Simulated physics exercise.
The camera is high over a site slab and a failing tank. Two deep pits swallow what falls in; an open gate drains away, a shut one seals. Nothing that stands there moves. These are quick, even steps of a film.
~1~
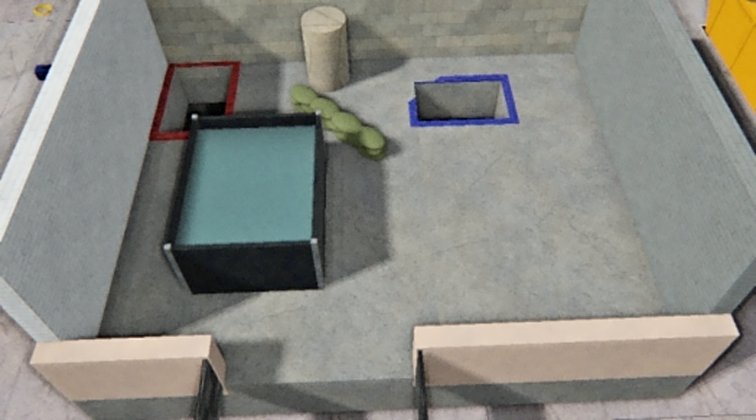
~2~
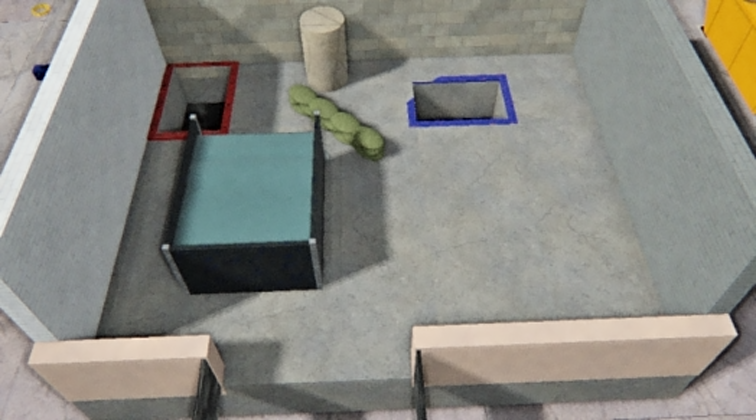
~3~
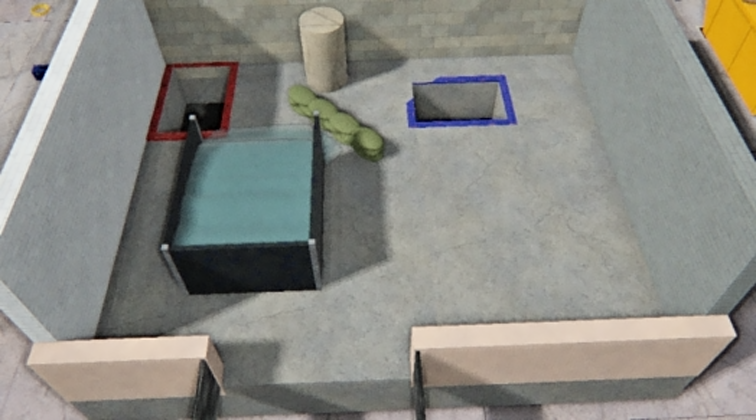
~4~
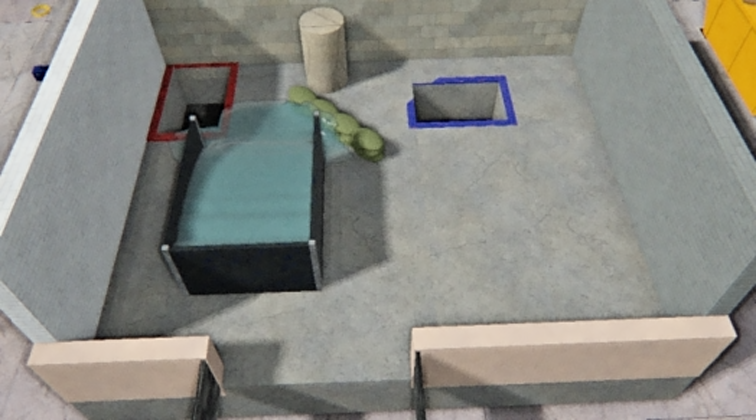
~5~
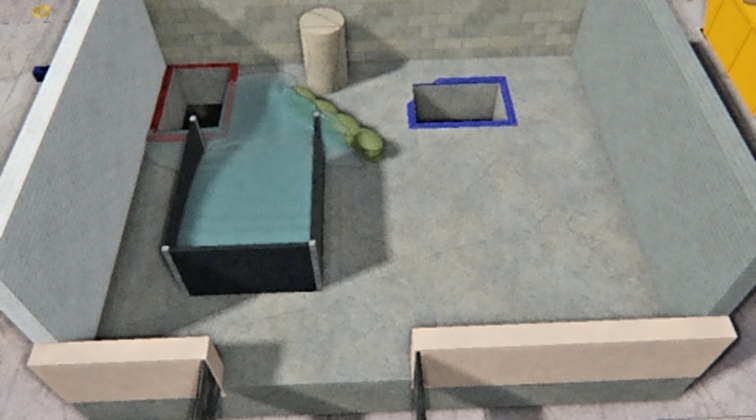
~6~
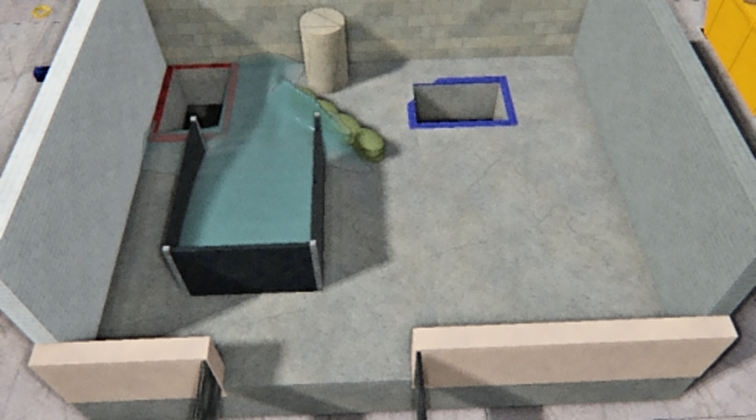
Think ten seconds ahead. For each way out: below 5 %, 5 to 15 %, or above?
In the end: The gate takes not even 5 %; the blue pit takes from 5 to 15 %; the red pit takes above 15 %.
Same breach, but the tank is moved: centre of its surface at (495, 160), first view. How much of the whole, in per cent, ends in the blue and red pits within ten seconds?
Parts in a hundred: Blue 85, red 0.
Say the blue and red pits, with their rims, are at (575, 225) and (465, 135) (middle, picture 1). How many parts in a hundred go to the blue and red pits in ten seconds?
Roughly, in per cent: Blue 20, red 2.
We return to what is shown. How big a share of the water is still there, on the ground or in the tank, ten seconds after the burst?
Close to 38 %.
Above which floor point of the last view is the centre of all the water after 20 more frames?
Close to (307, 167).
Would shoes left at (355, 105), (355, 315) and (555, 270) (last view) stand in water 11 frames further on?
In turn: Under water, covered, not flooded.
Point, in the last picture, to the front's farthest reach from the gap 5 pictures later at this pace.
Around (409, 62).
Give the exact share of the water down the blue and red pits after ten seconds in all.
Roughly 8 per cent, then 50 per cent.
A moment on, water covers 25 % of the floor; the gate 0 %, the blue pit 0 %, the red pit 12 %.
Next, water covers 40 % of the floor; the gate 0 %, the blue pit 1 %, the red pit 28 %.
Then, water covers 60 % of the floor; the gate 1 %, the blue pit 4 %, the red pit 42 %.
Later, water covers 70 % of the floor; the gate 2 %, the blue pit 7 %, the red pit 49 %.
In the end, water covers 70 % of the floor; the gate 3 %, the blue pit 8 %, the red pit 50 %.
